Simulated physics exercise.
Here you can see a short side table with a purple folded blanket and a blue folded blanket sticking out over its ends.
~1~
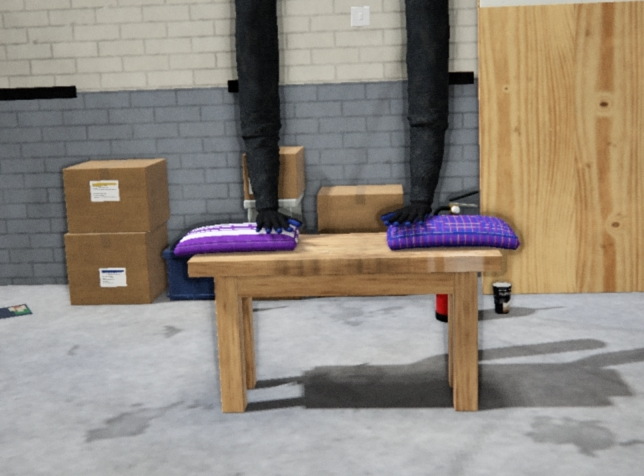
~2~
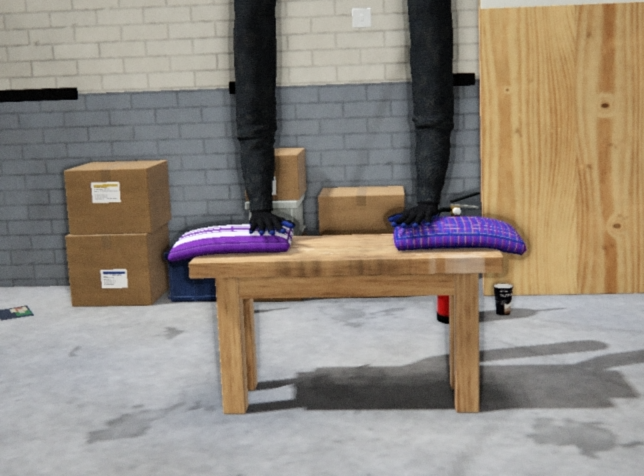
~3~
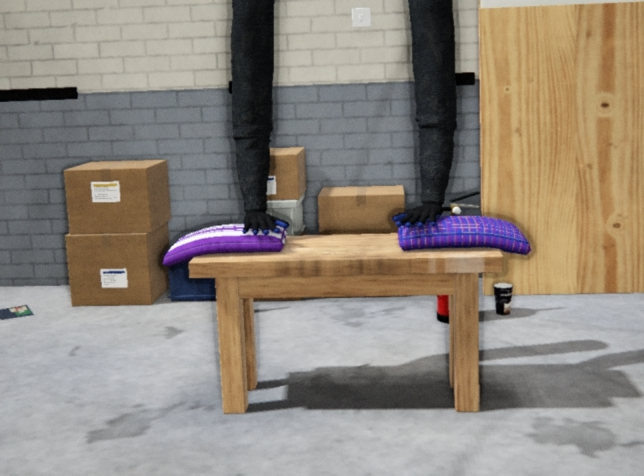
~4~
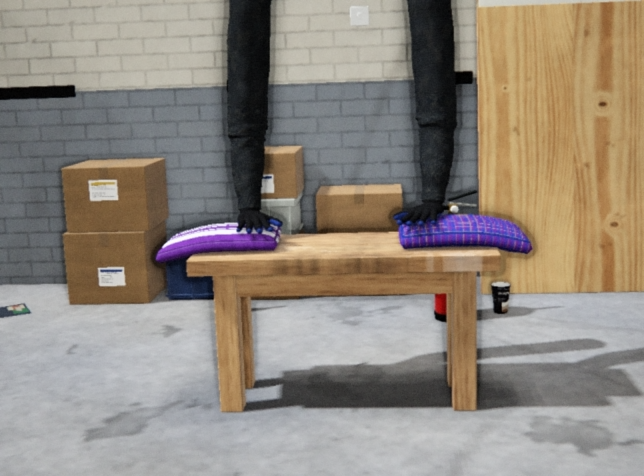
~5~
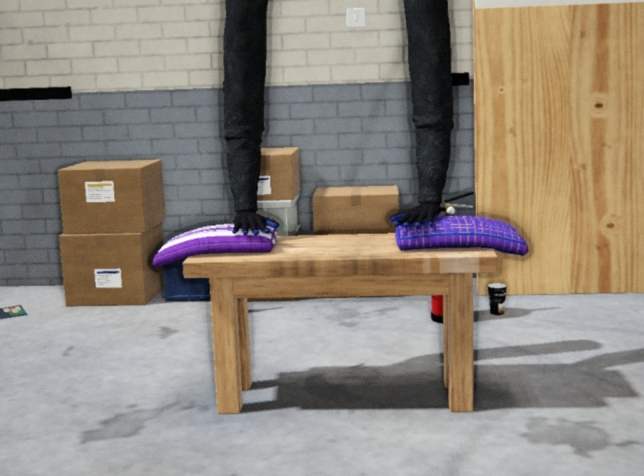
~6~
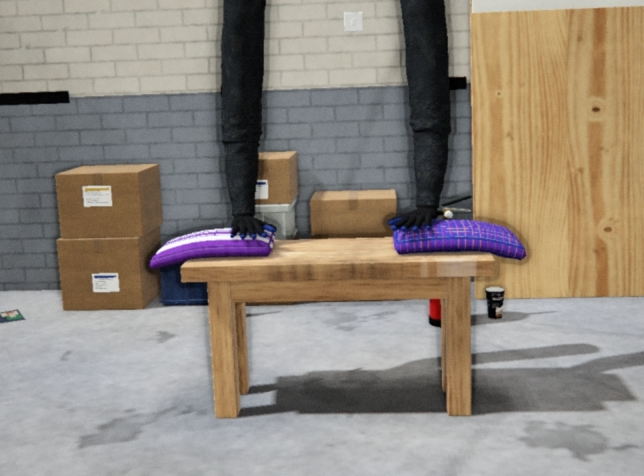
In a garage-like room with stacked boxes by a brick wall, two dark-sleeved arms press down on a purple folded cloth and a blue folded cloth at opposite ends of a wooden table. The hands slide both slightly outward over the ends, then the left one edges a little farther left while the right barely moves.
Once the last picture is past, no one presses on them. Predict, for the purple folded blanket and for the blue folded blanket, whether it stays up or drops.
Outcome: The purple folded blanket does not leave, the blue folded blanket does not leave.
Then, 0.30 s later than the last view, purple folded blanket at rest; blue folded blanket at rest.
Finally, purple folded blanket at rest; blue folded blanket at rest. The purple folded blanket holds its place and the blue folded blanket stays up there.
